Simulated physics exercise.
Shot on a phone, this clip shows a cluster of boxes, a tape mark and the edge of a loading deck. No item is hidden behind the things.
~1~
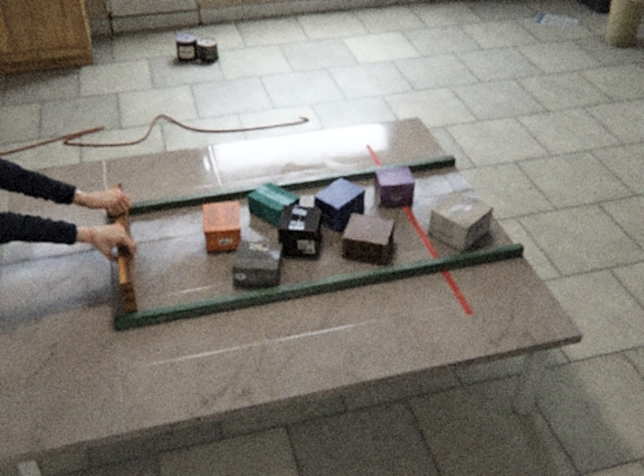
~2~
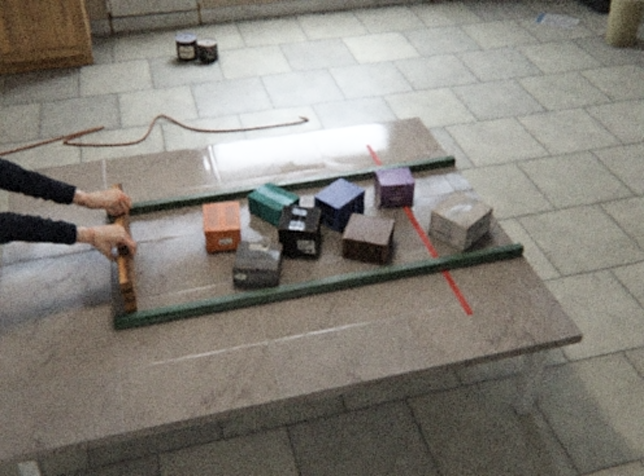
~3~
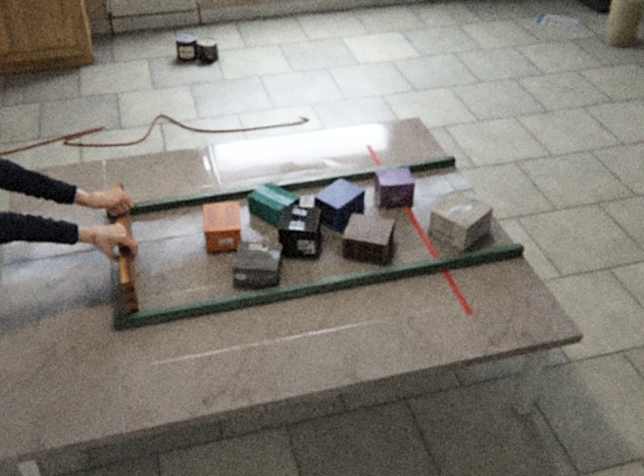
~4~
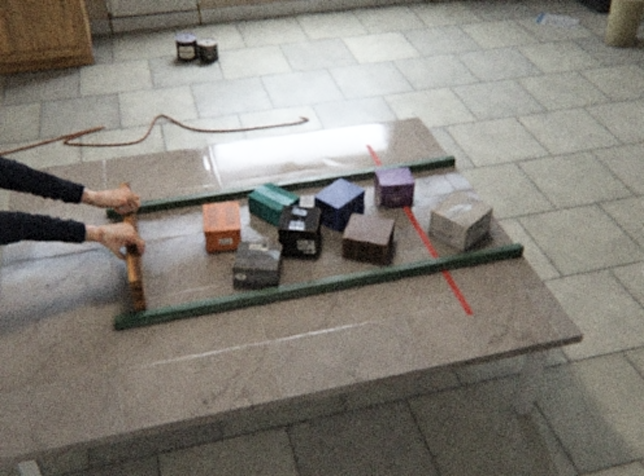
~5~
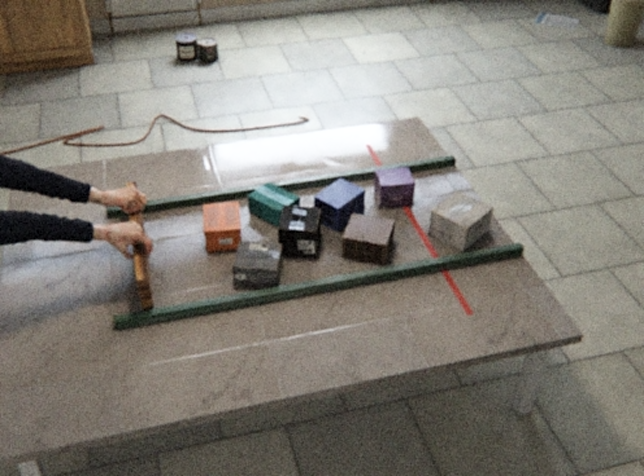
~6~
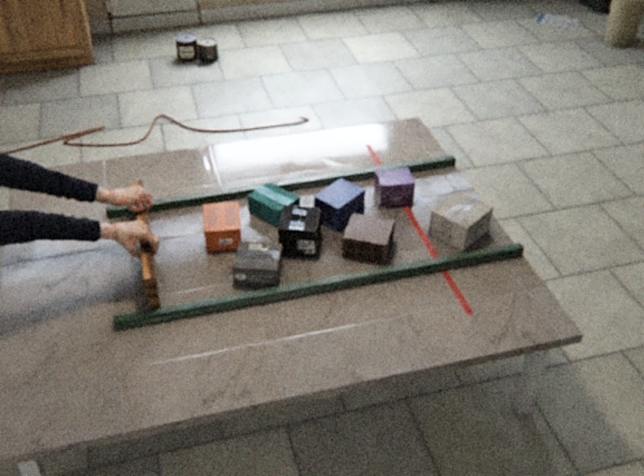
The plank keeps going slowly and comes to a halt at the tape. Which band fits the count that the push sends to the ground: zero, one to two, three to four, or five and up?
One, maybe two go over.
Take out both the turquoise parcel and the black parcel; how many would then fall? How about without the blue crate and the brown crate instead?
The number is 1 for the first case and 0 for the second.
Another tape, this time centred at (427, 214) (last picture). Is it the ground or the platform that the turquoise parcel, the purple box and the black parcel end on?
Here's how it goes: The turquoise parcel is still up there, the purple box ends up down, and the black parcel is still up there.
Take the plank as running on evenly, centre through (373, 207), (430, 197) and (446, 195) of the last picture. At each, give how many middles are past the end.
Counts by place: 0 / 3 / 5.
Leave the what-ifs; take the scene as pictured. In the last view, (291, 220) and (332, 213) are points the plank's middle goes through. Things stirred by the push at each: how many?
Well, it's 6 at the first one and 8 at the second.
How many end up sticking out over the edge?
I make it 1.
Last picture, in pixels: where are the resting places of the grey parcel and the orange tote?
Final positions: Near (456, 234); near (422, 195).
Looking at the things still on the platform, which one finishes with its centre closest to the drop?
It's the brown crate.
A little later, none off yet; white parcel at rest near (460, 221); purple box at rest near (394, 188); brown crate at rest near (368, 239).
When it is over, the number that fall off is one or two; down, purple box and white parcel.
